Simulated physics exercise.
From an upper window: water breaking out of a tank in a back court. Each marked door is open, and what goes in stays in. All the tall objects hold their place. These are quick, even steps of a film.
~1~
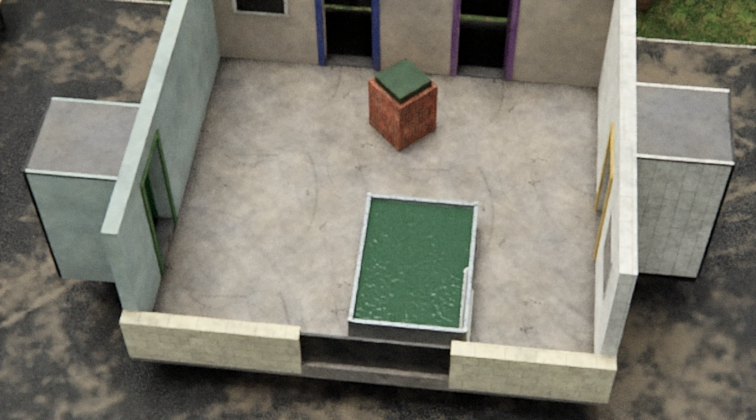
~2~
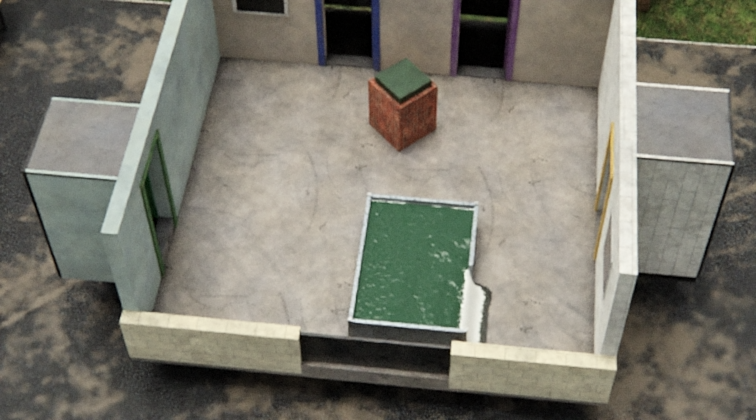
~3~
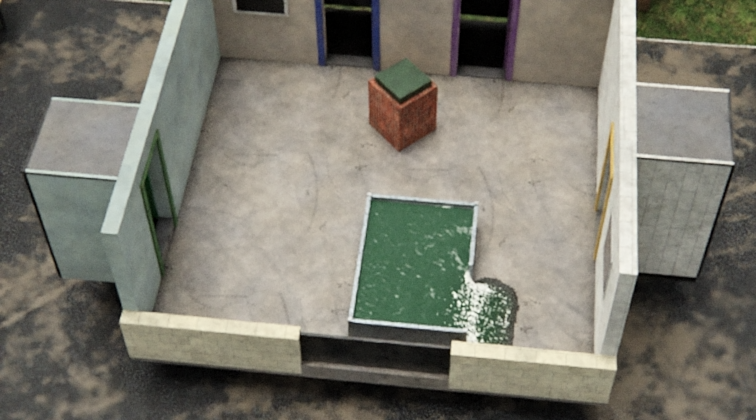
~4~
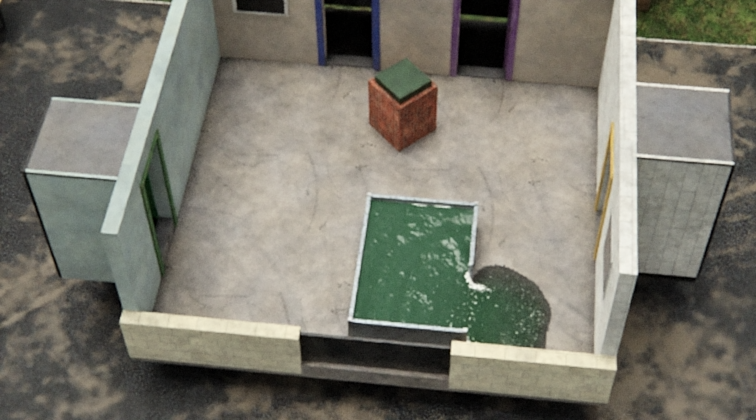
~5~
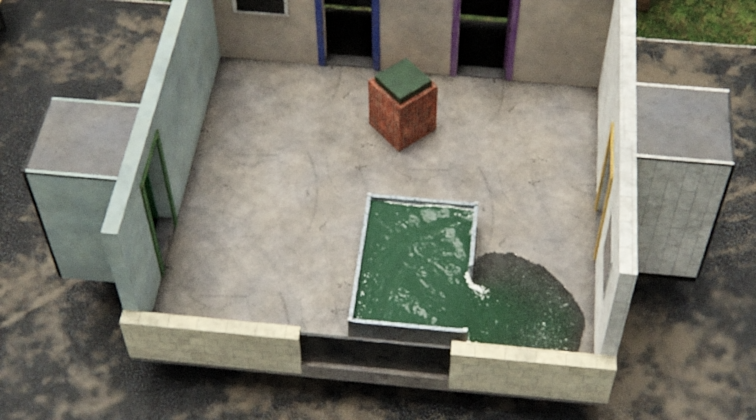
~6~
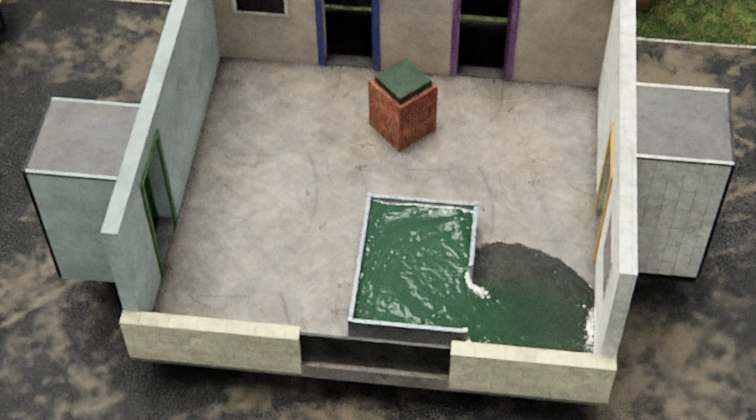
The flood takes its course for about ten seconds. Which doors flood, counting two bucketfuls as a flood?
One by one: The blue door stays under that; the green door stays under that; the yellow door takes more than that; the purple door takes more than that.
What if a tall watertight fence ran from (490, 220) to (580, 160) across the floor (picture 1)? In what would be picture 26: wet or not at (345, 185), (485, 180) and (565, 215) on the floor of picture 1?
In that order: Not flooded, dry, wet.
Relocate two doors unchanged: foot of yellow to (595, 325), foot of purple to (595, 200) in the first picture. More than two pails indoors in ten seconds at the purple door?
In short: Purple is under.
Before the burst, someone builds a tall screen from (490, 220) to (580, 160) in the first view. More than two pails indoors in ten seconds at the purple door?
My reading: Purple door keeps below it.
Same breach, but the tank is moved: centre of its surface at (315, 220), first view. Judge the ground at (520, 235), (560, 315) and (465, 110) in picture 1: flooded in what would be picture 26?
In turn: Awash, under water, not flooded.
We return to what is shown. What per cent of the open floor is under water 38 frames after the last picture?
Close to 60 %.
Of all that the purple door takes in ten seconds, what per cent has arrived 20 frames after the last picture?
Close to 0 %.
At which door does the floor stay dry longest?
Last comes the green-painted one.
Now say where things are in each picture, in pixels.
In the first frame, still water in the water tank at (415, 263).
In the second frame, water pours out at (465, 312) and has run to a hidden place.
In the third frame, the front is at a hidden place, out from the gap at (465, 313).
In the fourth frame, water pours out at (465, 314) and has run to (541, 301).
In the fifth frame, water pours out at (465, 314) and has run to (578, 317).
In the sixth frame, water pours out at (465, 314) and has run to a hidden place.
A moment on, water covers 10 % of the floor; the blue door not reached, the green door not reached, the yellow door wet at the sill, nothing in, the purple door not reached.
Next, water covers 15 % of the floor; the blue door not reached, the green door not reached, the yellow door under two buckets in, the purple door not reached.
Then, water covers 40 % of the floor; the blue door not reached, the green door not reached, the yellow door over two buckets in, the purple door not reached.
Later, water covers 60 % of the floor; the blue door wet at the sill, nothing in, the green door not reached, the yellow door over two buckets in, the purple door over two buckets in.
In the end, water covers 90 % of the floor; the blue door wet at the sill, nothing in, the green door wet at the sill, nothing in, the yellow door over two buckets in, the purple door far over two buckets in.
